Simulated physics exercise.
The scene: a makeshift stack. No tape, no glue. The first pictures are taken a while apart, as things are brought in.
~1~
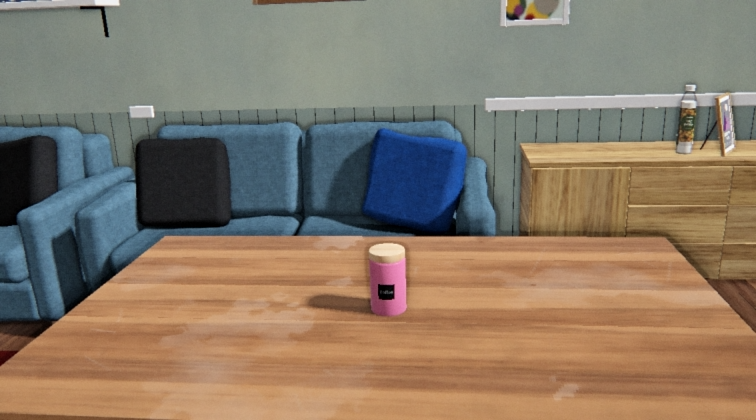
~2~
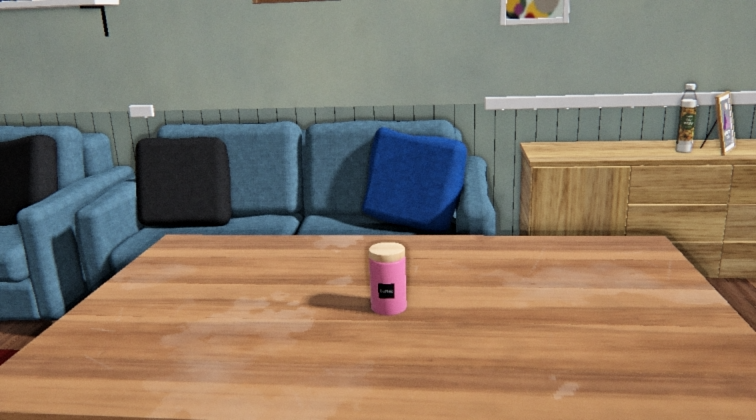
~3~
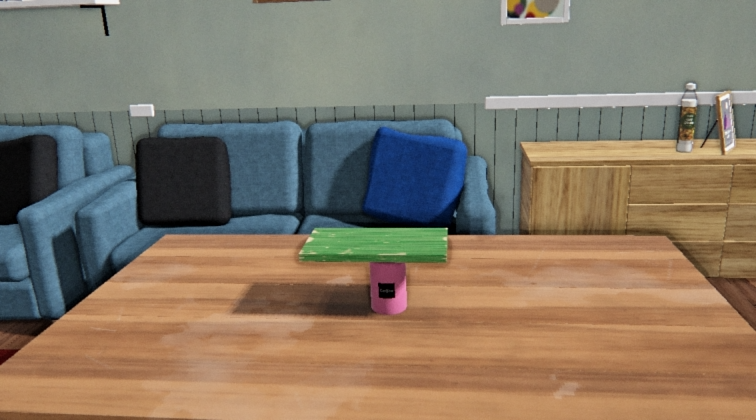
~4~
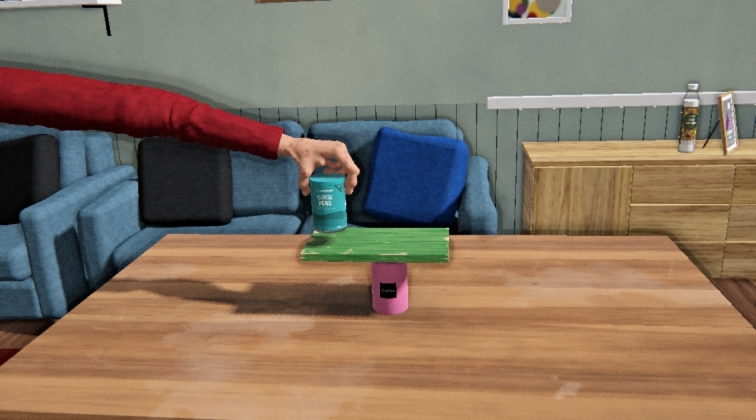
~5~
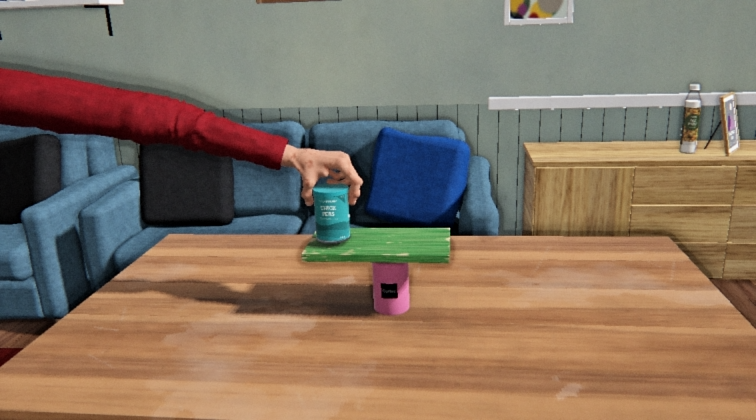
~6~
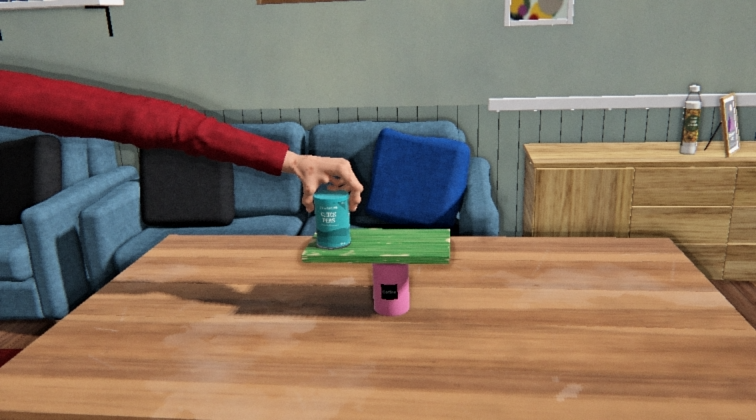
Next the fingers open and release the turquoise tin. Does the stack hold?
It loses its balance.
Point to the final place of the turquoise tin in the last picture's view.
At about (263, 300).
Then, 0.30 s past the last view, turquoise tin now fallen; green board rocked 37° from its first pose.
Then, 0.40 s past the last view, green board rocked 65° from its first pose.
Then, 0.70 s past the last view, green board now fallen; pink jar displaced a little.
Finally, fallen, turquoise tin and green board; pink jar still in place. Final places as the last picture's camera would see them, turquoise tin near (263, 299). The stack comes apart.
